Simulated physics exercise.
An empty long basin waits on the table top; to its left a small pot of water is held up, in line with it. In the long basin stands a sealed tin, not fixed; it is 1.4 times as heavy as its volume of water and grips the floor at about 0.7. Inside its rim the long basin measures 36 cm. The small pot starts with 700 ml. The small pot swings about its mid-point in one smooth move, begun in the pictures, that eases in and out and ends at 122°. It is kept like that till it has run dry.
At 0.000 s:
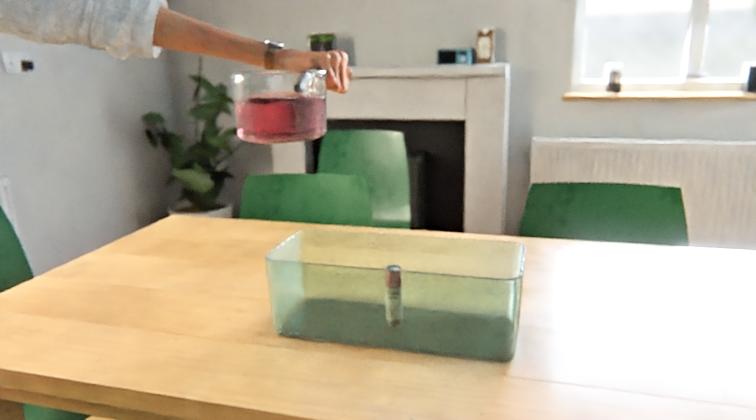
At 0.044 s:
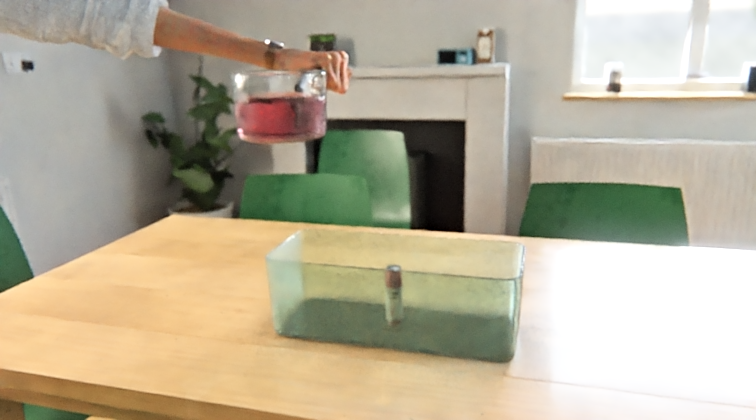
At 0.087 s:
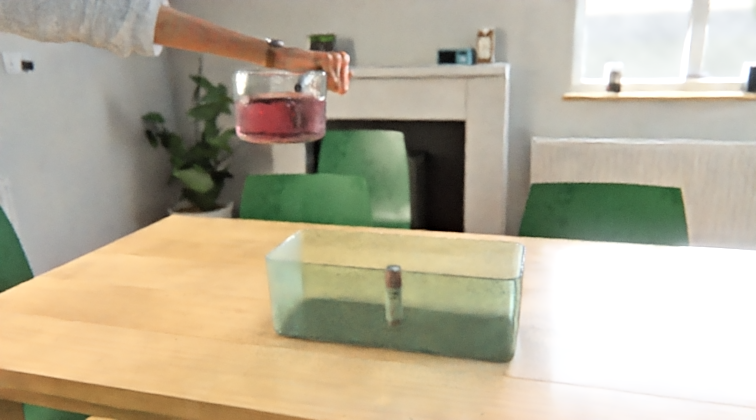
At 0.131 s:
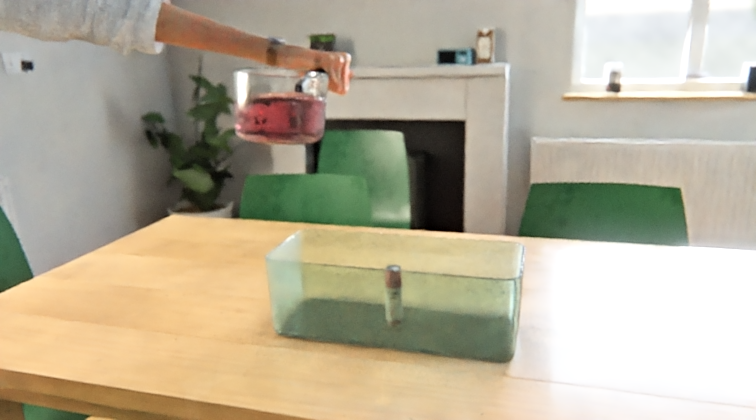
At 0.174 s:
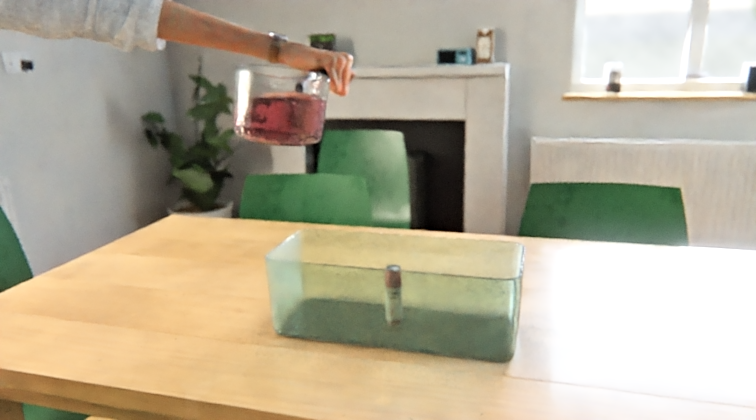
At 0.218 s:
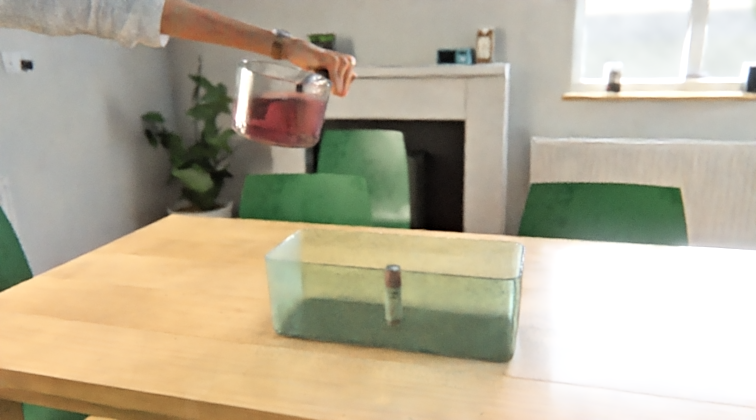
A hand holds a clear pot of pink liquid above a table and gradually tilts it rightward.
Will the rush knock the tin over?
It falls.
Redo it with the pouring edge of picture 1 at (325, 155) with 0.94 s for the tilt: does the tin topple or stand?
Then it remains upright.
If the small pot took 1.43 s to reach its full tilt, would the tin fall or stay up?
Then it topples.
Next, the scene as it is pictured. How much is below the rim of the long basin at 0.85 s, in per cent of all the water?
Some 72 per cent.
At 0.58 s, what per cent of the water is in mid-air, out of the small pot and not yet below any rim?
About 36 per cent.
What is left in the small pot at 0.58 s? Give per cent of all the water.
Near 64 in a hundred.
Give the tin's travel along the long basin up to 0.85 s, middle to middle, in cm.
Some 1 cm.
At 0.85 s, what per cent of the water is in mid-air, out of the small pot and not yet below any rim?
About 20 per cent.
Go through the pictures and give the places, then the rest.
Tilt 0°; pouring edge (321, 73); surface from (244, 96) to (322, 96); the long basin's rim runs from (283, 244) to (523, 262); the tin's top is at (394, 270), in the first frame.
Tilt 1°; pouring edge (322, 74); surface from (244, 96) to (323, 96), in the second frame.
Tilt 3°; pouring edge (323, 75); surface from (244, 97) to (323, 97), in the third frame.
Tilt 6°; pouring edge (324, 78); surface from (244, 97) to (323, 97), in the fourth frame.
Tilt 10°; pouring edge (326, 82); surface from (244, 97) to (324, 97), in the fifth frame.
Tilt 15°; pouring edge (328, 87); surface from (242, 97) to (325, 97), in the sixth frame.
After 0.58 s the tilt is 84° and 64 per cent is still to pour; the tin stands where it began.
After 0.85 s the tilt is 119° and 7 per cent is still to pour; the tin stands 1 cm from where it began.
After 1.13 s the tilt is 122° and 0 per cent is still to pour; the tin lies on its side.
After 1.44 s the tilt is 122° and 0 per cent is still to pour; the tin lies on its side.
In the end the tin lies on its side.
